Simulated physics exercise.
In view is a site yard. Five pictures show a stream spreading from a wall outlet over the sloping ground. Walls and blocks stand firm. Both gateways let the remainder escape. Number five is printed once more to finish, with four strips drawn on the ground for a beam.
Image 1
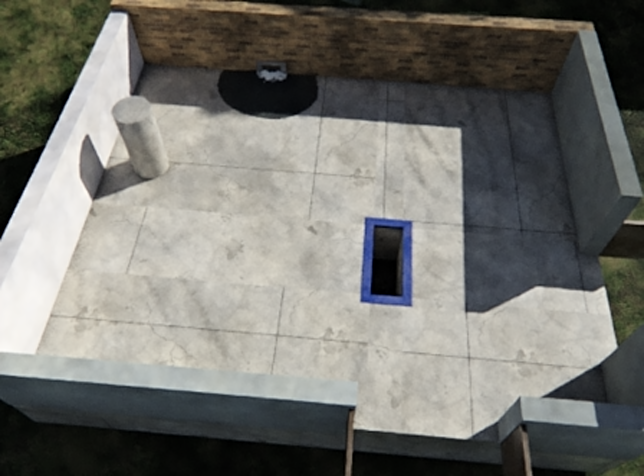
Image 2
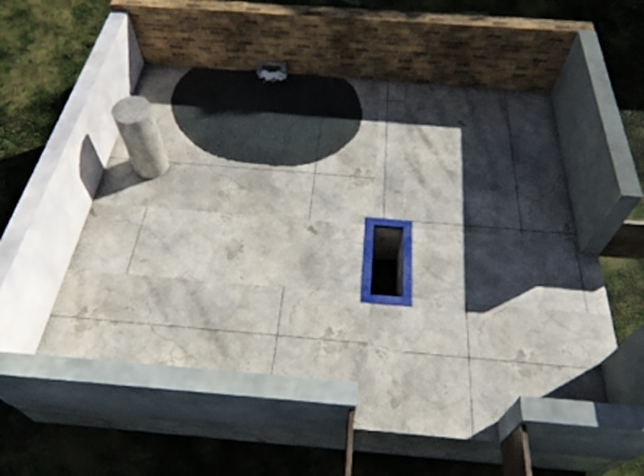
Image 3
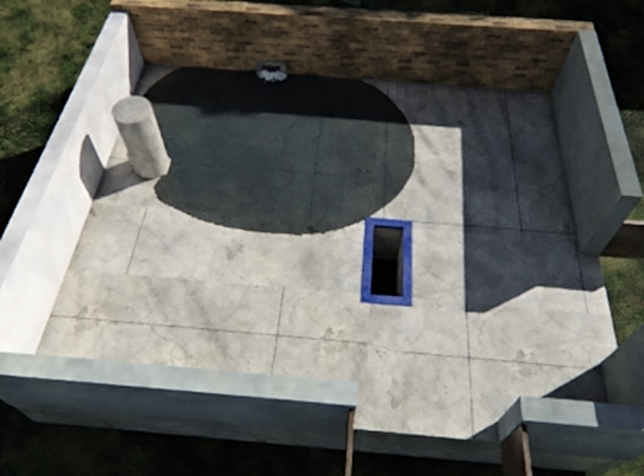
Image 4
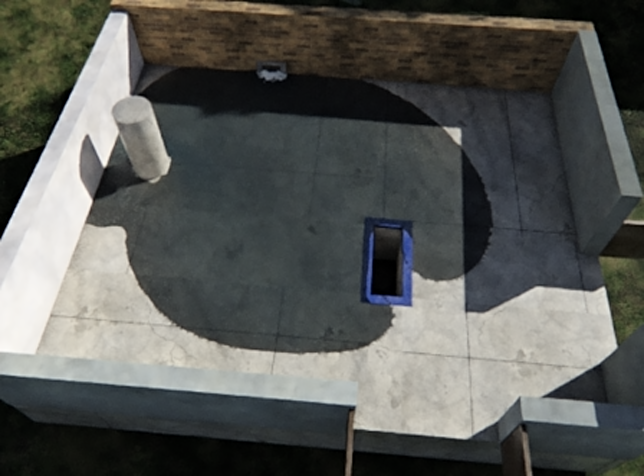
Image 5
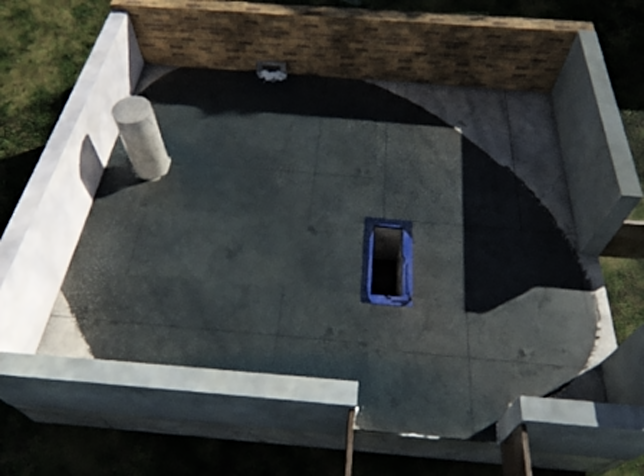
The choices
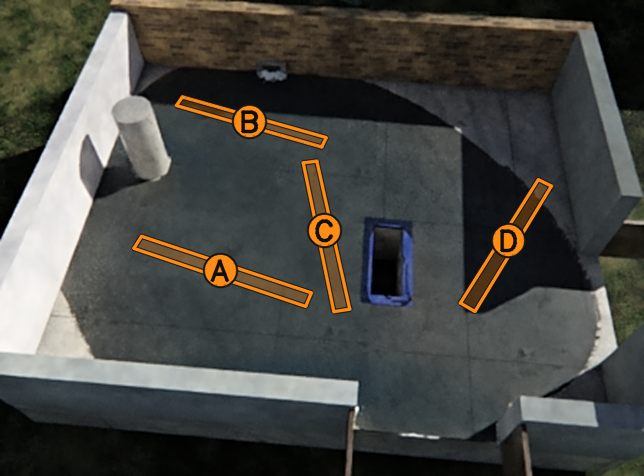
A dark sheet of water spreads across the pale concrete floor of a walled site yard, seen from high above by a still camera. A brick wall runs along the back, a grey pillar stands at left, a blue-edged drain pit sits right of centre, and openings break the near and right walls. From the small outfall at the back, the water widens forward, passes the pillar, wraps around the pit and enters it, then covers most of the floor.
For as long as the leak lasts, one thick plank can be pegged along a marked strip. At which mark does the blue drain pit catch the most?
Use place A.
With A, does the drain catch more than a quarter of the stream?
Yes, it does.
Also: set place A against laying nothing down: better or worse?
Better.
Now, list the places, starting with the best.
The order is A, D, C, B.
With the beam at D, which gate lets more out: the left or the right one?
More leaves on the left.
In orange, A from (137, 242) to (308, 299); B from (179, 101) to (324, 142); C from (310, 162) to (341, 310); D from (467, 307) to (544, 182).
For place A, about 44 % of the stream goes into the blue drain pit, about 56 % out by the gates.
For place B, about 9 % of the stream goes into the blue drain pit, about 91 % out by the gates.
For place C, about 13 % of the stream goes into the blue drain pit, about 87 % out by the gates.
For place D, about 22 % of the stream goes into the blue drain pit, about 78 % out by the gates.
